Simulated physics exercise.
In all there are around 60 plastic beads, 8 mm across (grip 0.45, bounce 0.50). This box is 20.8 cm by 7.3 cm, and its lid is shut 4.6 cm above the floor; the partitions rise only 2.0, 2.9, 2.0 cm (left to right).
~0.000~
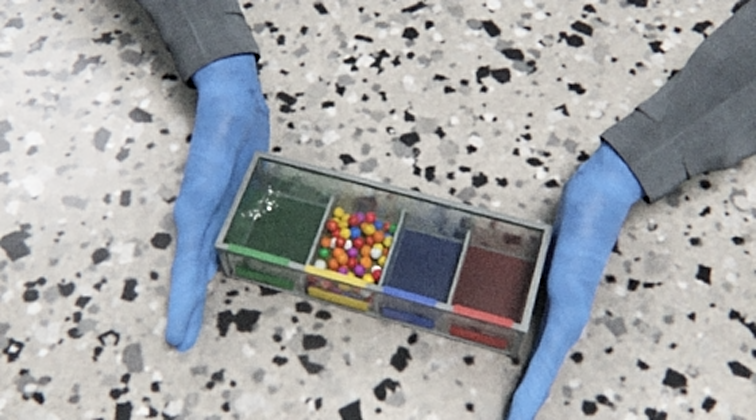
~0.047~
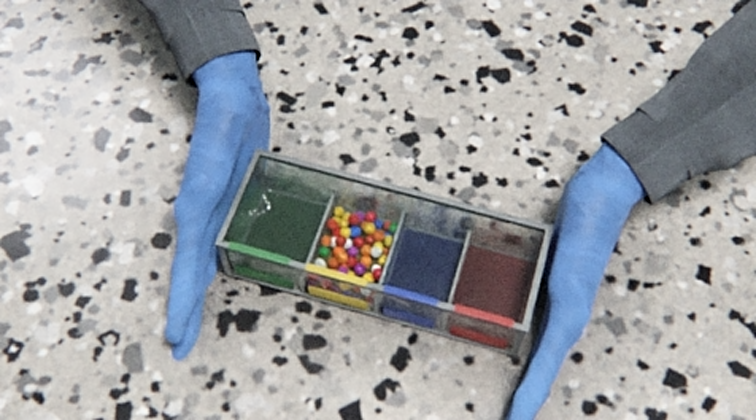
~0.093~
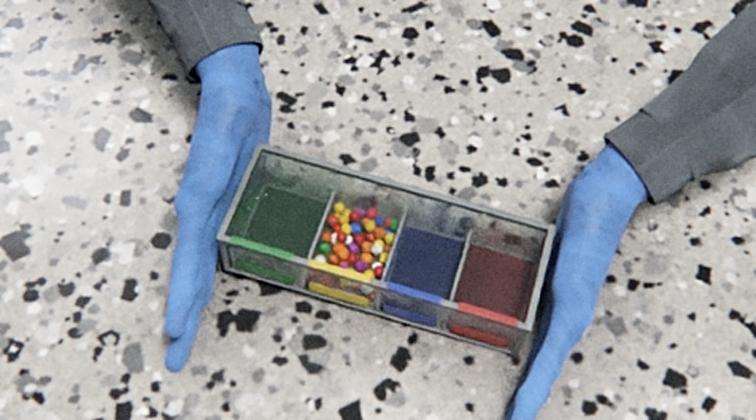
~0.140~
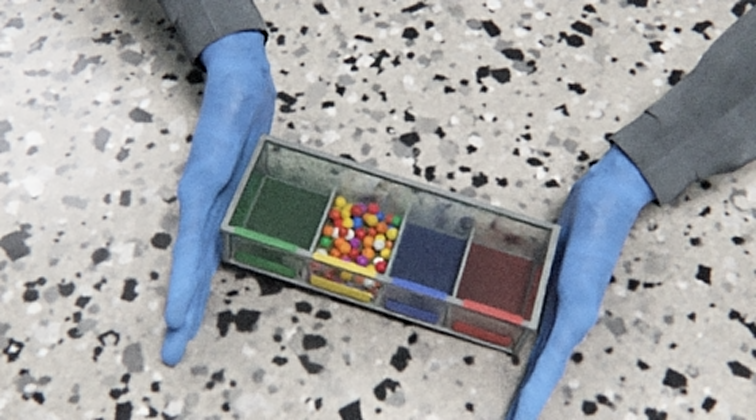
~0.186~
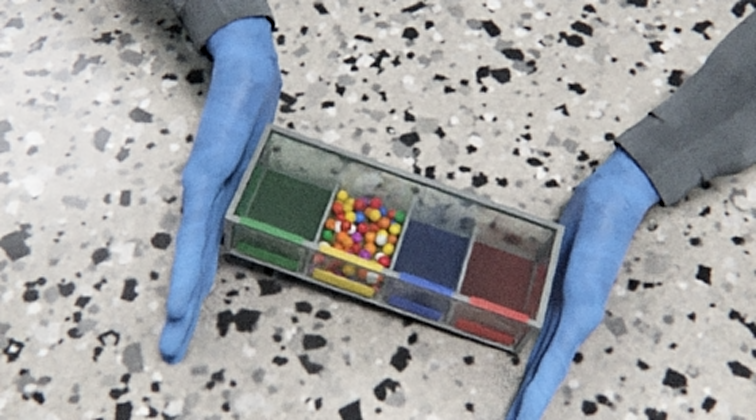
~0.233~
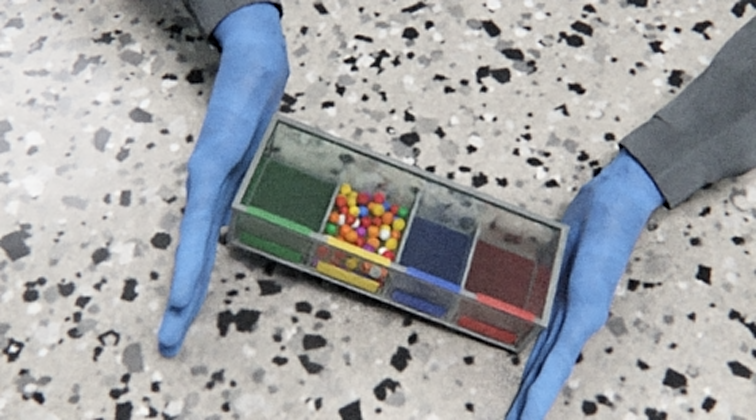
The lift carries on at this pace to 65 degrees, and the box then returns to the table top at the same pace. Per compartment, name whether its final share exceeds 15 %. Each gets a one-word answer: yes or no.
My answers are red no, blue no, green no, yellow yes.
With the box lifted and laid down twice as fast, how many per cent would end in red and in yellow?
In per cent, red gets 5 and yellow gets 95.
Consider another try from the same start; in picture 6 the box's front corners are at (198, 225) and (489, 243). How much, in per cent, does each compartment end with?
Red 0 %, blue 0 %, green 5 %, yellow 95 %.
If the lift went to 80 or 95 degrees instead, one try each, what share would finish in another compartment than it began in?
Roughly 15 percent, then roughly 60 percent.
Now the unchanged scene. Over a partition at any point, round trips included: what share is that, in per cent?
I'd say near 0 percent of them.
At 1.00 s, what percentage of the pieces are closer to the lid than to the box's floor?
Estimate: Near 0 per cent.
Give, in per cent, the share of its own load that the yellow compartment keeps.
About 100 in a hundred.
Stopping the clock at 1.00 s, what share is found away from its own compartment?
Value: Close to 0 %.
After 1.00 s, tilt 65 degrees; yellow 100 %.
Then, at 1.50 s, tilt 28 degrees; yellow 100 %.
After 2.08 s, tilt 0 degrees; yellow 100 %.
By 2.4 s all is still; red 0 %, blue 0 %, green 0 %, yellow 100 %.
